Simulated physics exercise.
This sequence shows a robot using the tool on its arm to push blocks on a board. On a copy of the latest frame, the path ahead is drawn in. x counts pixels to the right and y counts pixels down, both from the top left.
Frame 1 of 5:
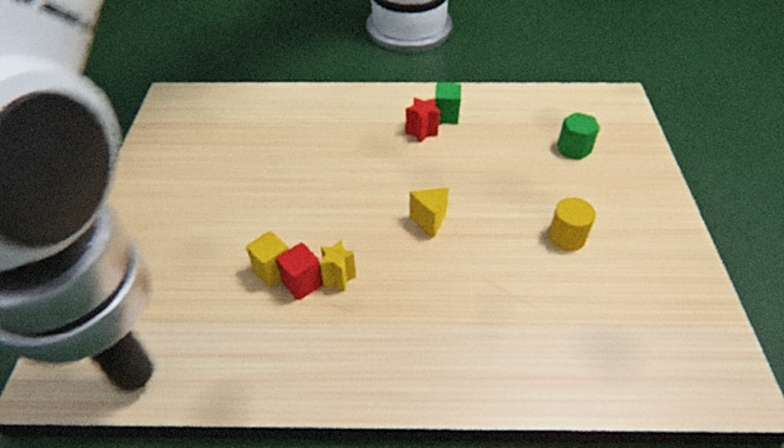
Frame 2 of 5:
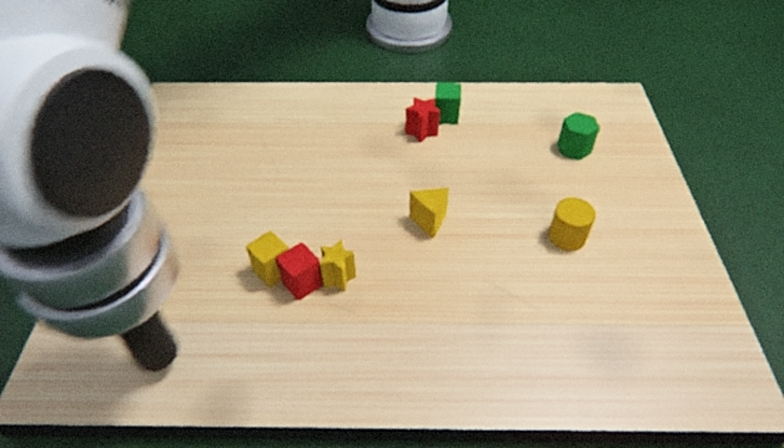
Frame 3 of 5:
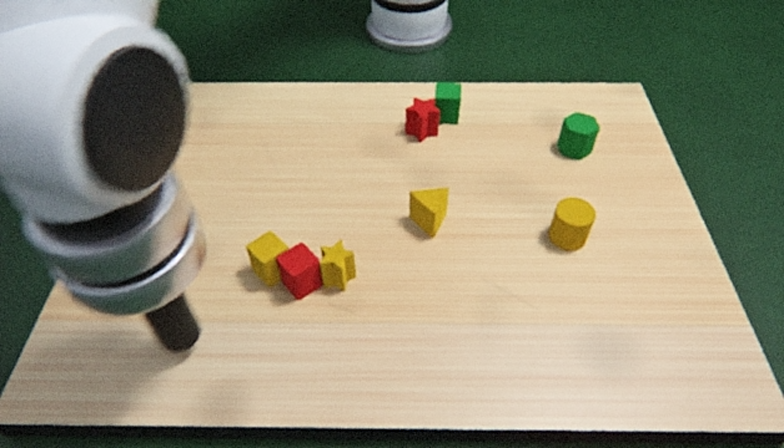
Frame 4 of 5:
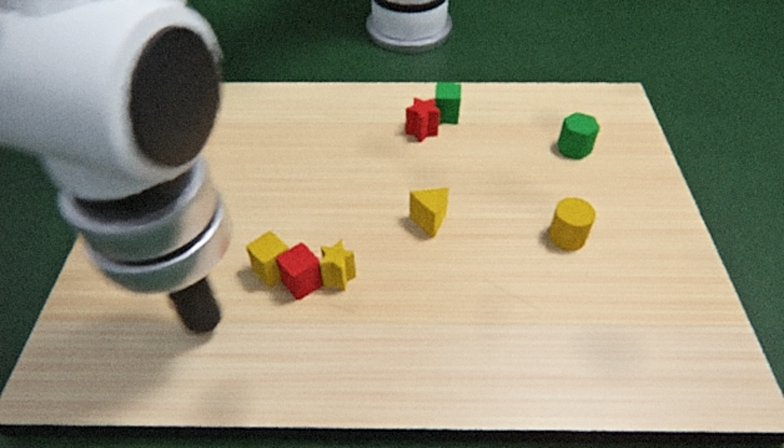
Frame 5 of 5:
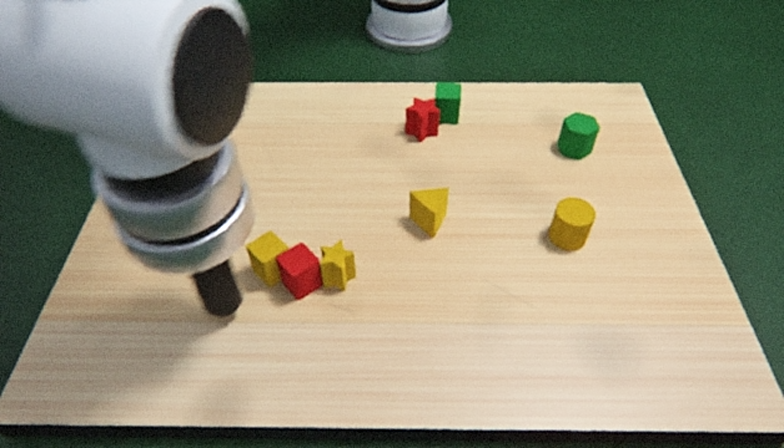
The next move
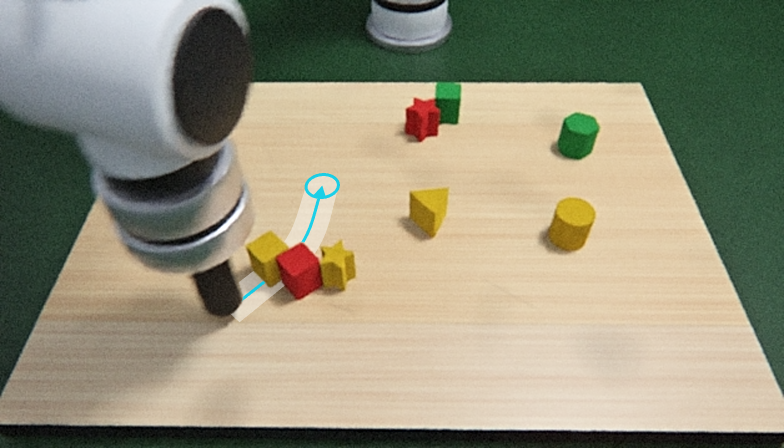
A robot arm moves its dark tool up and right across the board, pushing nothing.
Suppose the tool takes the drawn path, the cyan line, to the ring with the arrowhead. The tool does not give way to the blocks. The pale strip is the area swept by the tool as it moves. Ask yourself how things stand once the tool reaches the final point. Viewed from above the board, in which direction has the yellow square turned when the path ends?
The block turns clockwise.
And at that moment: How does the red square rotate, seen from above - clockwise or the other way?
It goes round the way clock hands do.
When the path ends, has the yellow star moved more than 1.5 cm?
No, that is not what happens.
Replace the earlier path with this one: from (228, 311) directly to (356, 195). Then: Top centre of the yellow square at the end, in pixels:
The middle of the upper face of the yellow square will lie at about (371, 152) in the picture.
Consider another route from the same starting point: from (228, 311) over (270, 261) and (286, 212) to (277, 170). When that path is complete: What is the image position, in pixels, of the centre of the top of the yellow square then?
Around (309, 212).
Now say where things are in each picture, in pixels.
The first frame shows tool tip at (133, 373); block tops, yellow square at (267, 246); red square at (297, 259); yellow star at (336, 253).
The second frame shows tool at (157, 353); blocks unchanged.
The third frame shows tool at (181, 335); blocks unchanged.
The fourth frame shows tool at (203, 317); blocks unchanged.
The fifth frame shows tool at (223, 301); yellow square at (267, 246); red square at (297, 259); yellow star at (336, 253).
Path on the board, from (228, 311) by way of (278, 271) and (310, 228) to (322, 186).
The first path, step by step. One third of the way, tool at (275, 260); yellow square at (292, 222), turned 20° anticlockwise; red square at (308, 256), turned 30° clockwise; yellow star at (340, 254).
Two thirds of the way, tool at (308, 217); yellow square at (326, 182); red square at (312, 252), turned 55° clockwise; yellow star at (344, 254), turned 15° clockwise.
At the end, tool at (321, 175); yellow square at (349, 158), turned 35° clockwise; red square at (312, 252), turned 55° clockwise; yellow star at (344, 254), turned 15° clockwise.
